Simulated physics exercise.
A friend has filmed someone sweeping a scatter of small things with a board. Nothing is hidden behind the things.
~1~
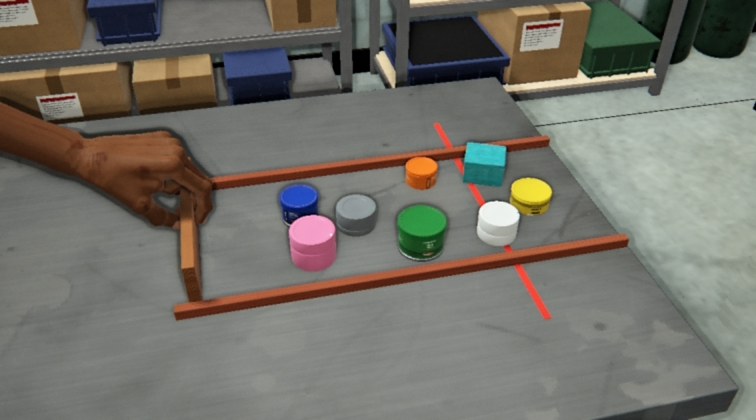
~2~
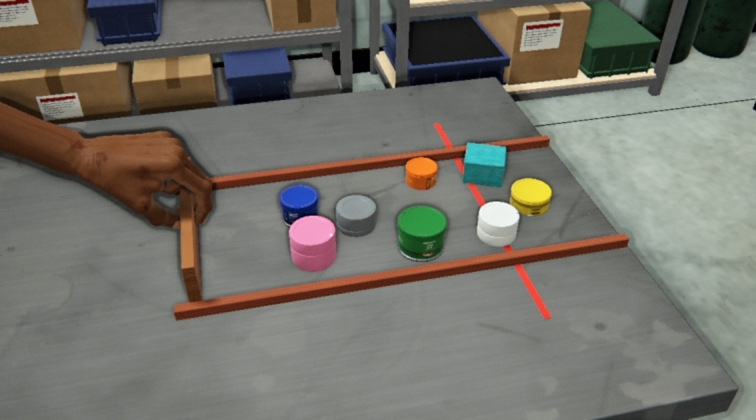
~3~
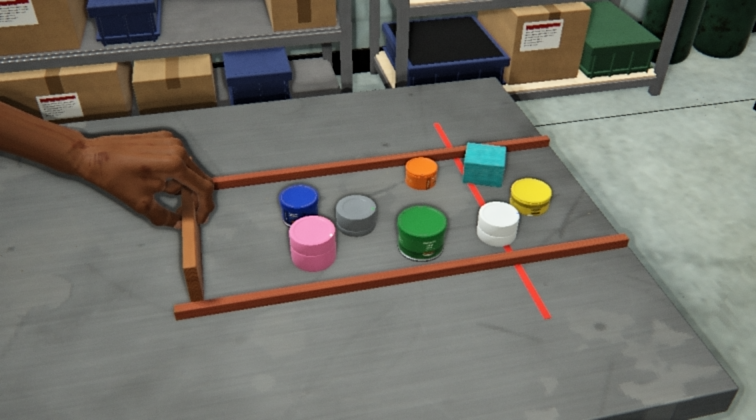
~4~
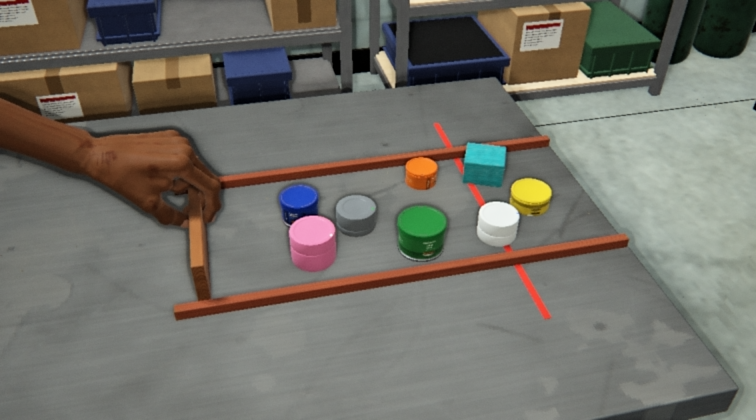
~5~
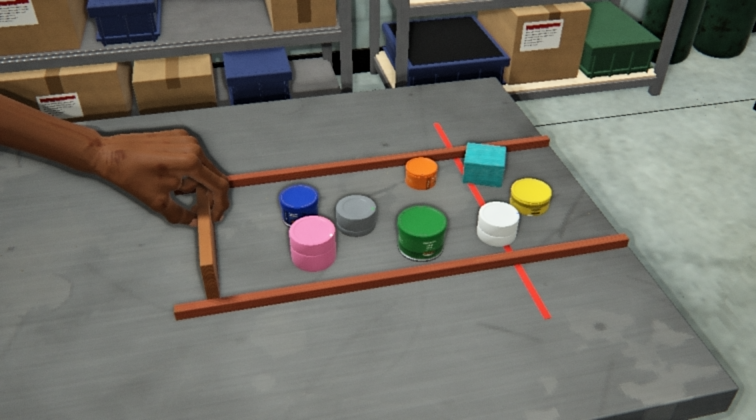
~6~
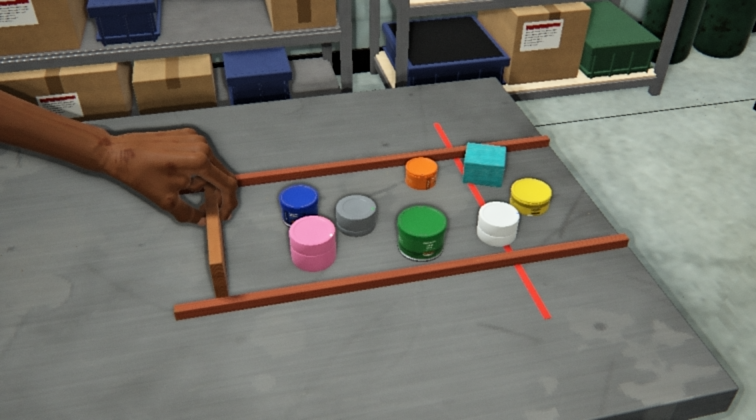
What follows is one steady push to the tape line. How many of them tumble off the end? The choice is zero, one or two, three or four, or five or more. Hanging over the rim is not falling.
In the end the number that fall off is zero.
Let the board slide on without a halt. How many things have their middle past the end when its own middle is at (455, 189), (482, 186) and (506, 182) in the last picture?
It would be 0, 0 and 1.
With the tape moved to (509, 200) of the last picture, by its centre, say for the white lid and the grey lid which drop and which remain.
The white lid goes over; the grey lid stays on.
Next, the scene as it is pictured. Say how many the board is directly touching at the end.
That makes 3.
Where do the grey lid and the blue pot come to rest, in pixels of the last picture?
The grey lid stops around (516, 195); the blue pot around (490, 175).
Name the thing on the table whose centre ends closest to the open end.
The white lid.
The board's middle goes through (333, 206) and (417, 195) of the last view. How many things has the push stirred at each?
3 and 6.
Soon after, none off yet; yellow tub at rest near (530, 197); turquoise block at rest near (484, 165); white lid at rest near (498, 224).
In the end, the number that fall off is zero.
